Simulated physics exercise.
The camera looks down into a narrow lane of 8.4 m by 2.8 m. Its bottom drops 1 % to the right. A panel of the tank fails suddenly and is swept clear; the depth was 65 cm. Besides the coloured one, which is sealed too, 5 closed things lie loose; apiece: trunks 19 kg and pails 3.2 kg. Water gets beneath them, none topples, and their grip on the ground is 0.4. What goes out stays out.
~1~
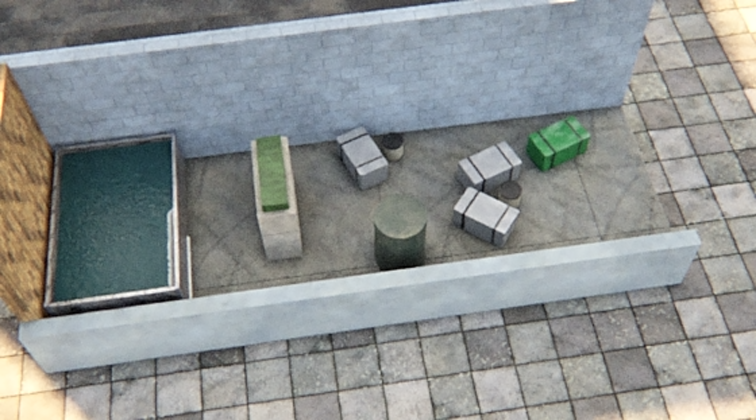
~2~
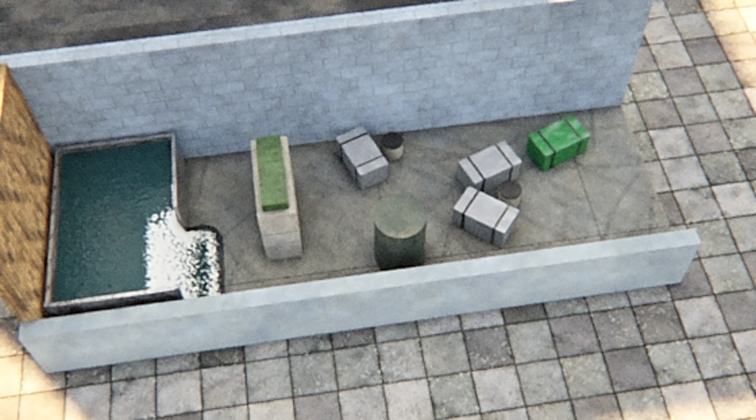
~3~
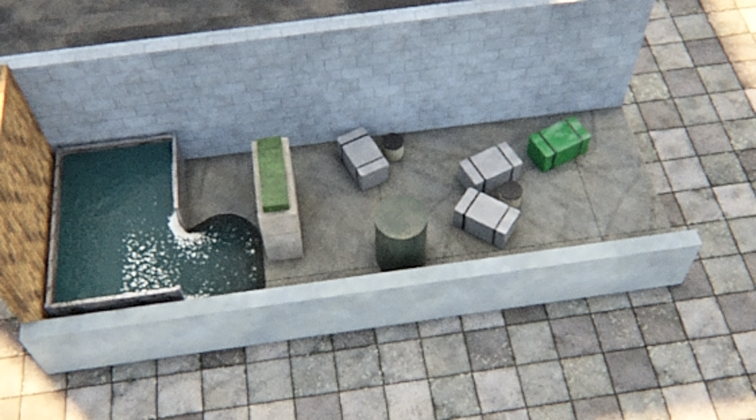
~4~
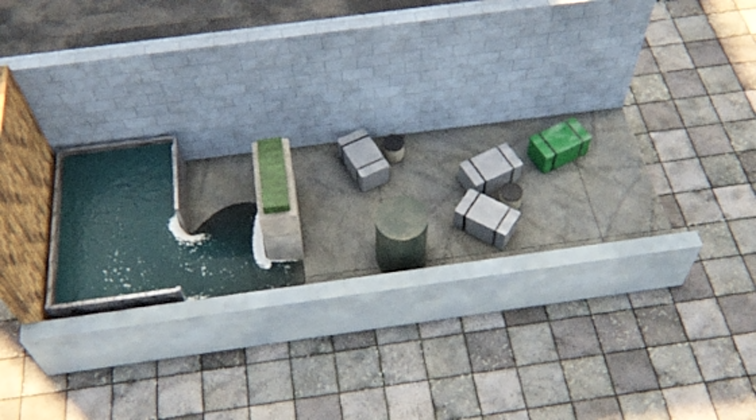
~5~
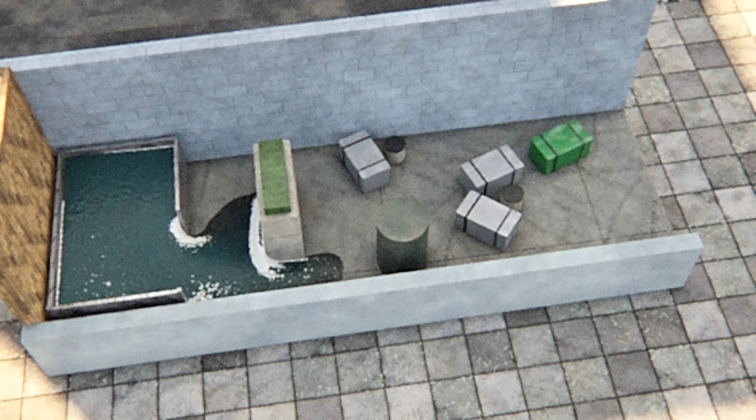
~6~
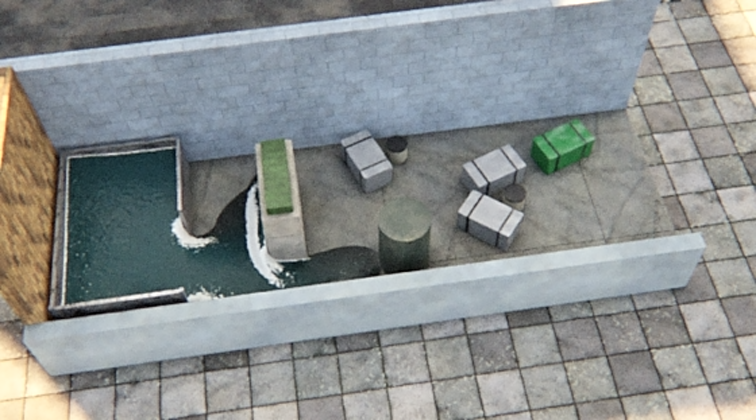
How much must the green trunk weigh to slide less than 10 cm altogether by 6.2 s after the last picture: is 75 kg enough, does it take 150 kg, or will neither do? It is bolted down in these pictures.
For it, the smaller load will do.
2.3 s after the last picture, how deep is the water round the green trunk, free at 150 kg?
Roughly 0 cm.
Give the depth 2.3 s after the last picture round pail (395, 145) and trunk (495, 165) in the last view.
Roughly 13 and 3 cm.
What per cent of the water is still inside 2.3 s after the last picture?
About 98 per cent.
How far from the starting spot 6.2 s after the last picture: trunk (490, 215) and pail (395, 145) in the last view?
In that order: 250 cm, washed out.
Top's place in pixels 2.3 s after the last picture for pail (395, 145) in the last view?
Around (420, 126).
Then, 0.6 s after the last picture the green trunk would be 0 cm from its start with 75 kg and 0 cm from its start with 150 kg; 0 cm of water round it then.
Then, 2.3 s after the last picture the green trunk would be 0 cm from its start with 75 kg and 0 cm from its start with 150 kg; 0 cm of water round it then.
Then, 4.2 s after the last picture the green trunk would be 0 cm from its start with 75 kg and 0 cm from its start with 150 kg; 7 cm of water round it then.
Then, 6.2 s after the last picture the green trunk would be 1 cm from its start with 75 kg and 0 cm from its start with 150 kg; 8 cm of water round it then.
